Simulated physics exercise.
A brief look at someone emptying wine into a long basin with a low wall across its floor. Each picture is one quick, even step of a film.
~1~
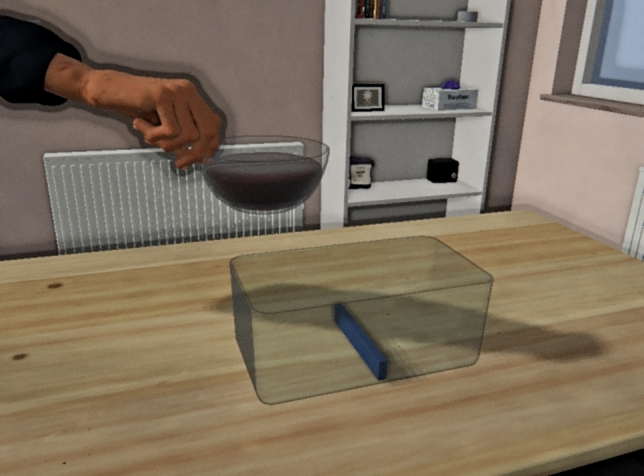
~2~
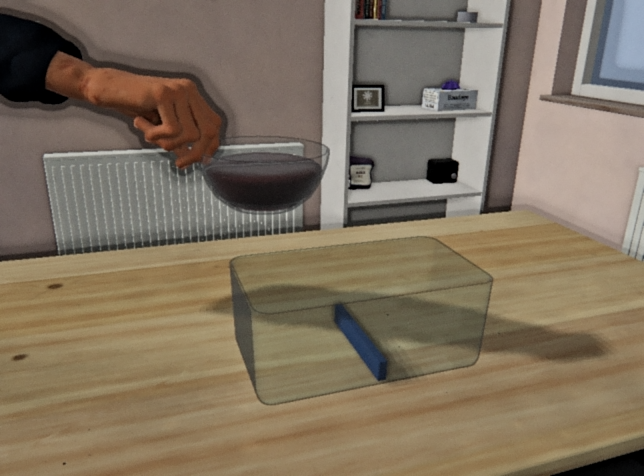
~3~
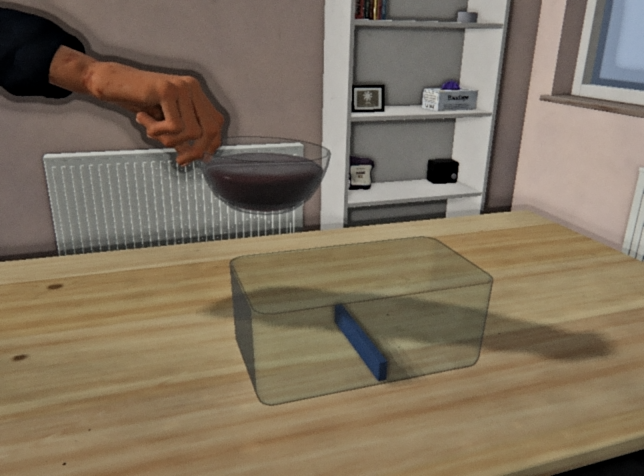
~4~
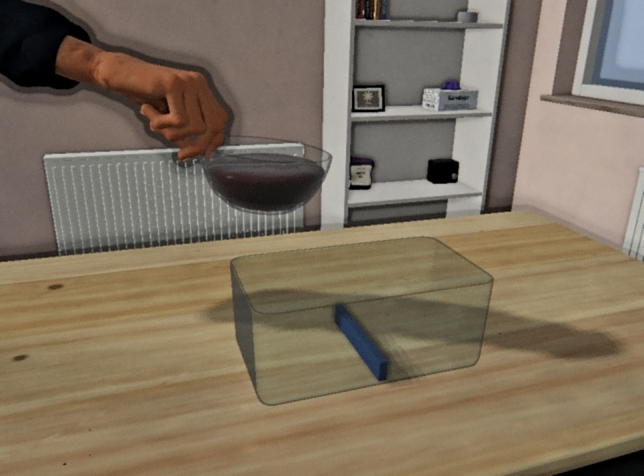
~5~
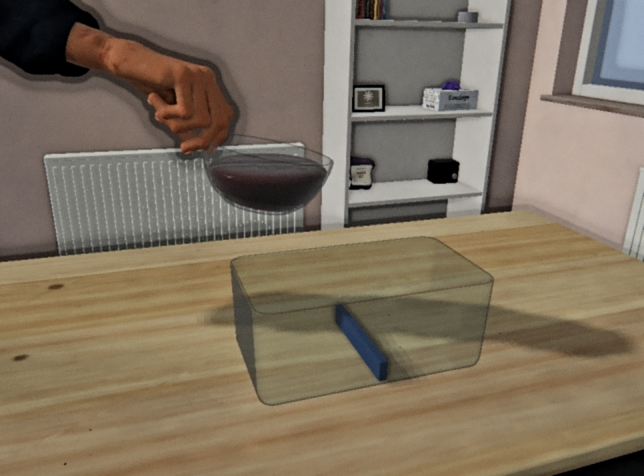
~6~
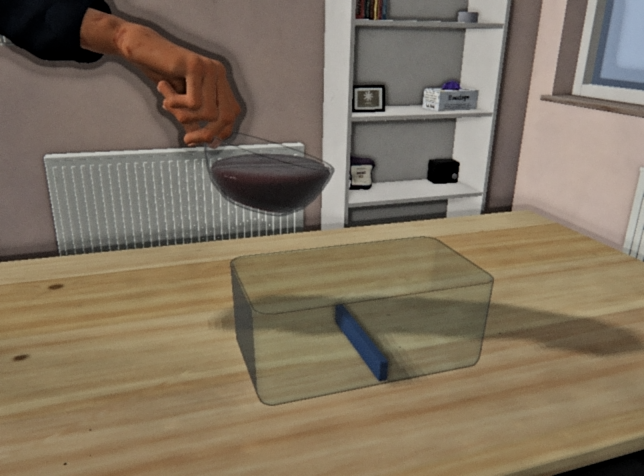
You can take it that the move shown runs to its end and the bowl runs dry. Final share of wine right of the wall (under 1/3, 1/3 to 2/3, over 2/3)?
Once it settles, the part right of the wall is a third to two thirds, I'd say.
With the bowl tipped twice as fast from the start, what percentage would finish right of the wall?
I'd say close to 40 %.
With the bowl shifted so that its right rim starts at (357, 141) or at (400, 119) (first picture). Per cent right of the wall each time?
One after the other: 80 %, 80 %.
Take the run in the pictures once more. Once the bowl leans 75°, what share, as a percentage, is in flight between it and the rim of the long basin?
That comes to near 35 percent.
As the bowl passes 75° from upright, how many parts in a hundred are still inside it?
Some 30 per cent has not yet come out.
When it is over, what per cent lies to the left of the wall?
Roughly 40 percent of it.
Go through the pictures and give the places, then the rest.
Tilt 0°; pouring edge (325, 146); surface from (202, 167) to (318, 160); the long basin's rim runs from (240, 285) to (461, 257); the wall's top is at (359, 331), in the first picture.
Tilt 1°; pouring edge (325, 148); surface from (203, 166) to (318, 161), in the second picture.
Tilt 3°; pouring edge (326, 150); surface from (203, 167) to (318, 162), in the third picture.
Tilt 6°; pouring edge (327, 154); surface from (205, 166) to (320, 163), in the fourth picture.
Tilt 11°; pouring edge (329, 160); surface from (207, 166) to (323, 163), in the fifth picture.
Tilt 17°; pouring edge (329, 166); surface from (210, 167) to (325, 163), in the sixth picture.
A moment on, the bowl is tipped on its side and 30 per cent is still to pour, 7 is left of the wall and 26 right of it.
Next, the bowl is tipped right over and 0 per cent is still to pour, 42 is left of the wall and 56 right of it.
Then the bowl is tipped right over and 0 per cent is still to pour, 41 is left of the wall and 58 right of it.
Later the bowl is tipped right over and 0 per cent is still to pour, 41 is left of the wall and 58 right of it.
At rest 41 per cent lies left of the wall, 58 right of it and 1 outside.
